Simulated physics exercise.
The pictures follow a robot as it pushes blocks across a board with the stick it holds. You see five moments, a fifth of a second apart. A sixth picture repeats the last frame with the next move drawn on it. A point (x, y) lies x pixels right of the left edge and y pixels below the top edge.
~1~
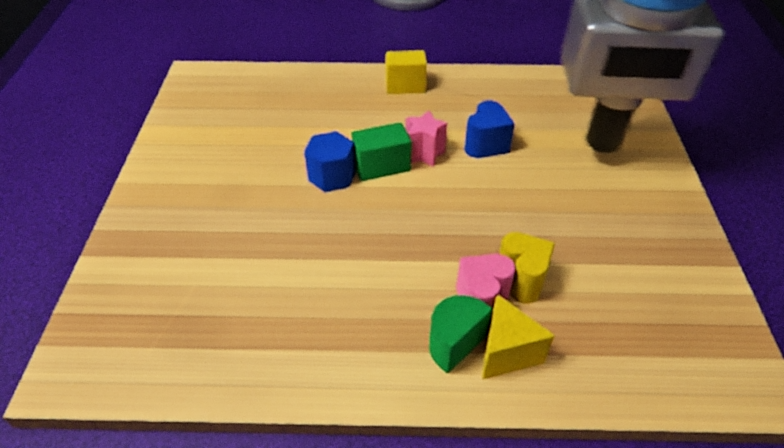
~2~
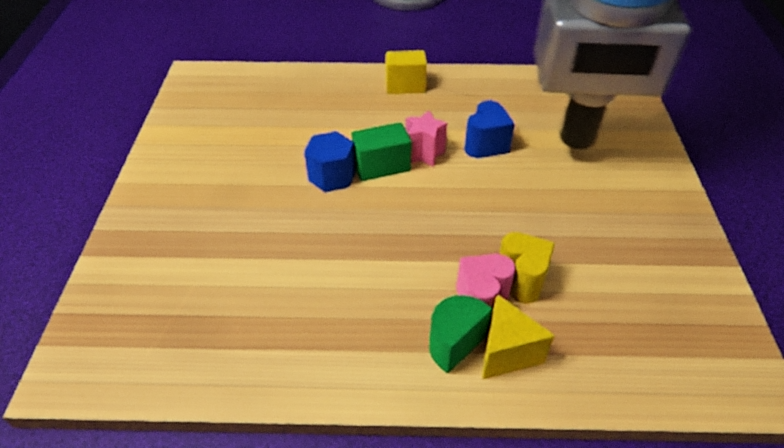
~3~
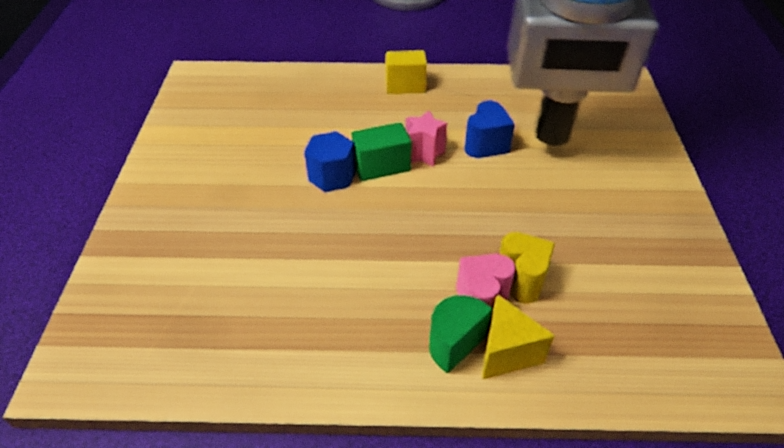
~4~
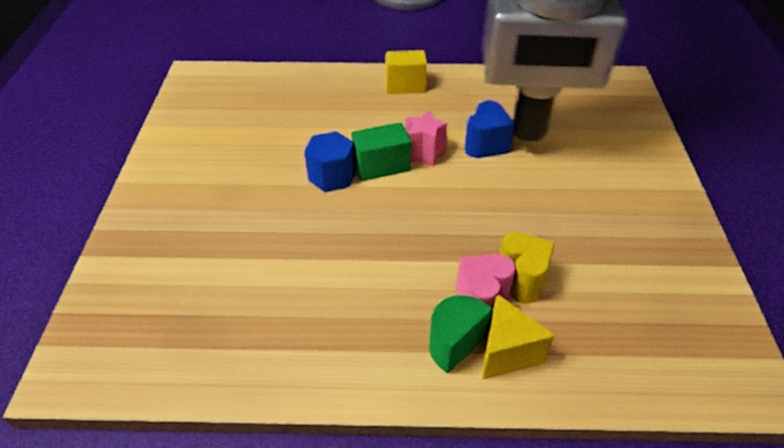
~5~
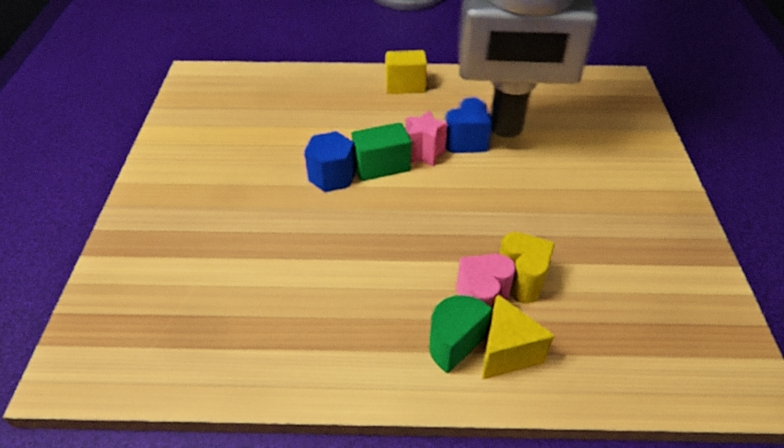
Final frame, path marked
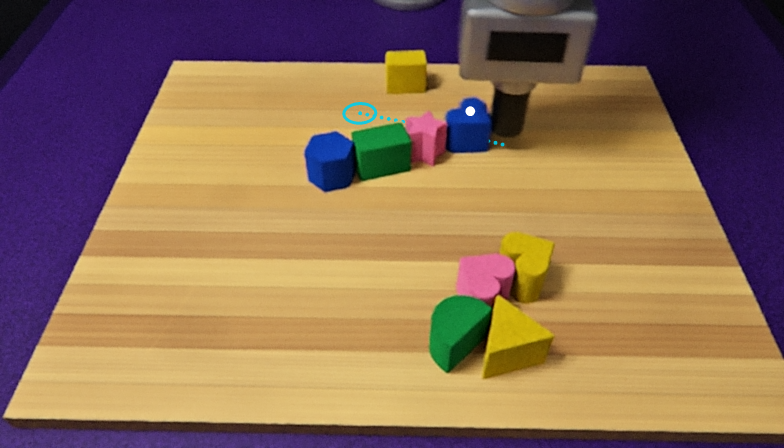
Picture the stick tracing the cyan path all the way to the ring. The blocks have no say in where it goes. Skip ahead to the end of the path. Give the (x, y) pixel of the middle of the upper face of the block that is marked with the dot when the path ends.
(329, 75)
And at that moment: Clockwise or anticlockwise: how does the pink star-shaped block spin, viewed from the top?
From the top, the block rotates counterclockwise.
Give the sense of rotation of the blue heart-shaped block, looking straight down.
It goes clockwise.
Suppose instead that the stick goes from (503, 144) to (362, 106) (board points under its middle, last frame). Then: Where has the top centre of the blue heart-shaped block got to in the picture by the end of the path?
At pixel (327, 73).
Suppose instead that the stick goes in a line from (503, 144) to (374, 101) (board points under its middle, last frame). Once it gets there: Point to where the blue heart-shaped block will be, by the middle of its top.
Most likely (340, 79).
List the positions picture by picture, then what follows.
In the first picture, stick's lower end at (602, 143); yellow oblong block at (406, 57); pink star-shaped block at (426, 123); blue heart-shaped block at (490, 115).
In the second picture, stick at (577, 140); blocks still.
In the third picture, stick at (552, 136); blocks still.
In the fourth picture, stick at (528, 132); blocks still.
In the fifth picture, stick at (505, 128); yellow oblong block at (406, 57); pink star-shaped block at (426, 123); blue heart-shaped block at (470, 111).
Drawn move, from (503, 144) directly to (360, 113); the dot is on the blue heart-shaped block.
What follows on the original path. One third of the way, stick at (455, 116); pink star-shaped block at (420, 121), turned 25° anticlockwise; blue heart-shaped block at (422, 96), turned 20° clockwise.
Two thirds of the way, stick at (406, 106); pink star-shaped block at (420, 121), turned 25° anticlockwise; blue heart-shaped block at (374, 85), turned 25° clockwise.
At the end, stick at (359, 97); yellow oblong block still; pink star-shaped block at (420, 121), turned 25° anticlockwise; blue heart-shaped block at (329, 75), turned 35° clockwise.
